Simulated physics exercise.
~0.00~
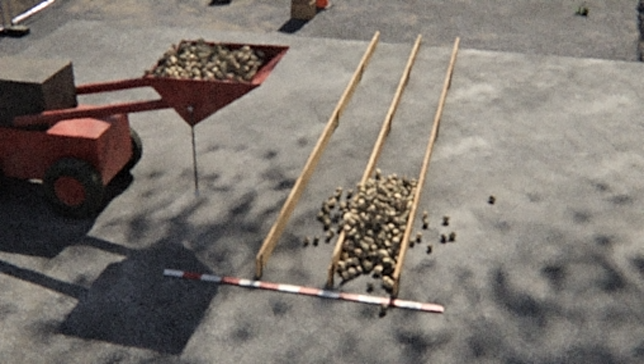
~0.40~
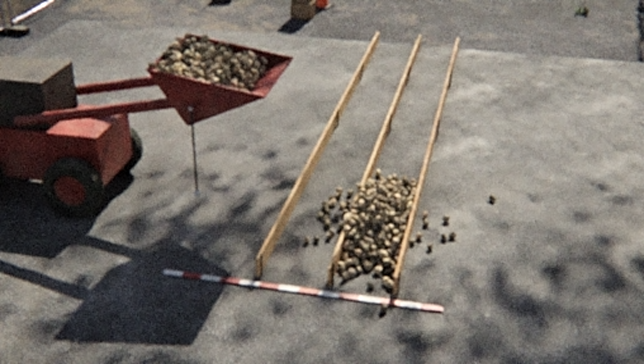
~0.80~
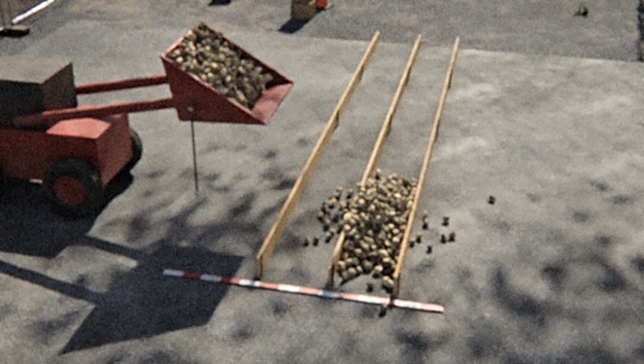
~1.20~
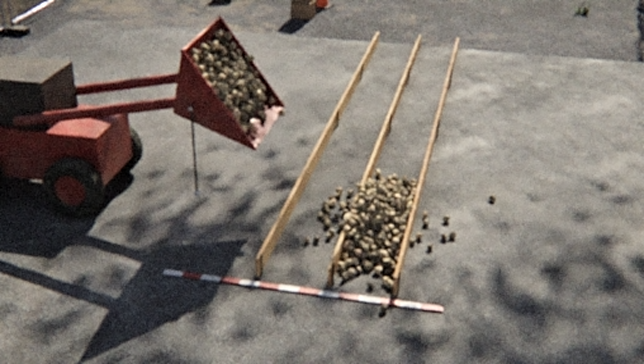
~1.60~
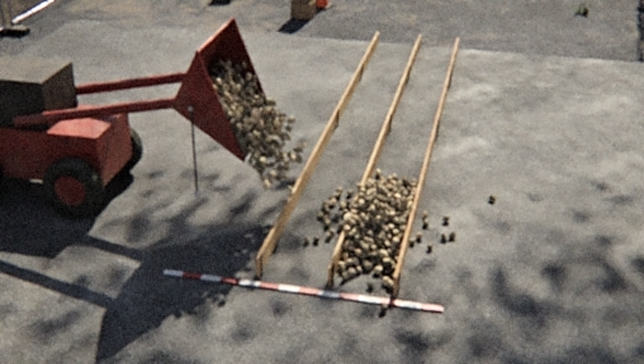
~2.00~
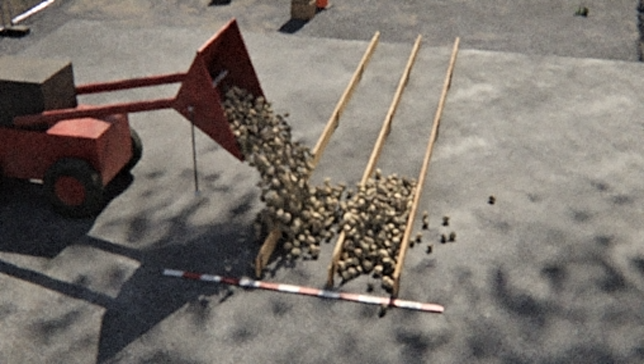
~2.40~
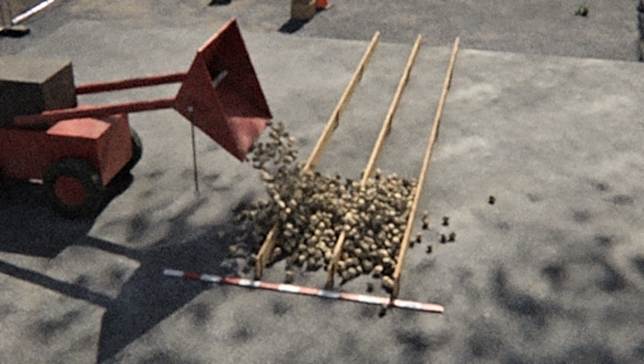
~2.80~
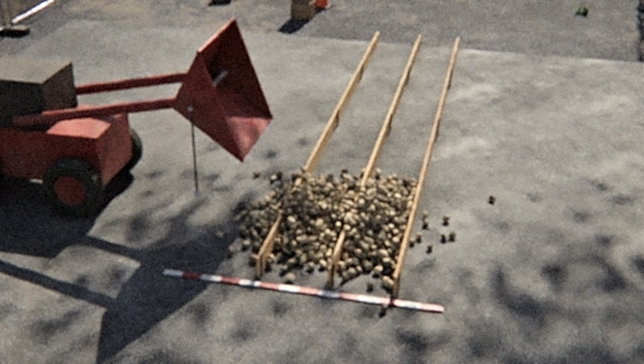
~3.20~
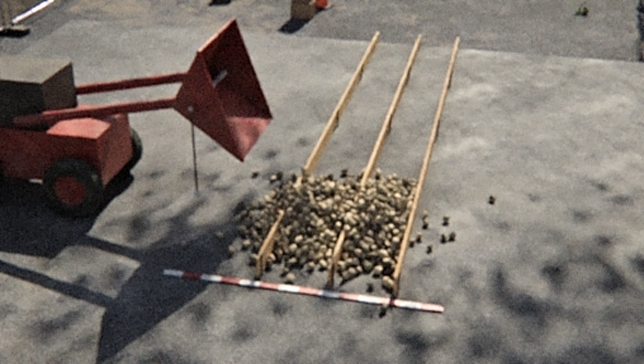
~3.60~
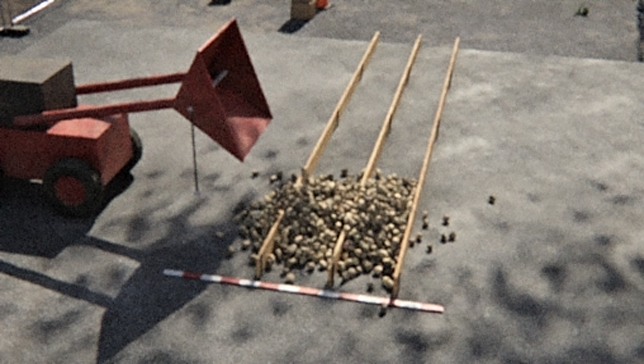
A red loader tipped its raised bucket of stones forward until they poured out beside the heap already lying between the wooden boards, filling the nearer gap and spilling past the left board, and ended with its bucket empty and still tilted down.
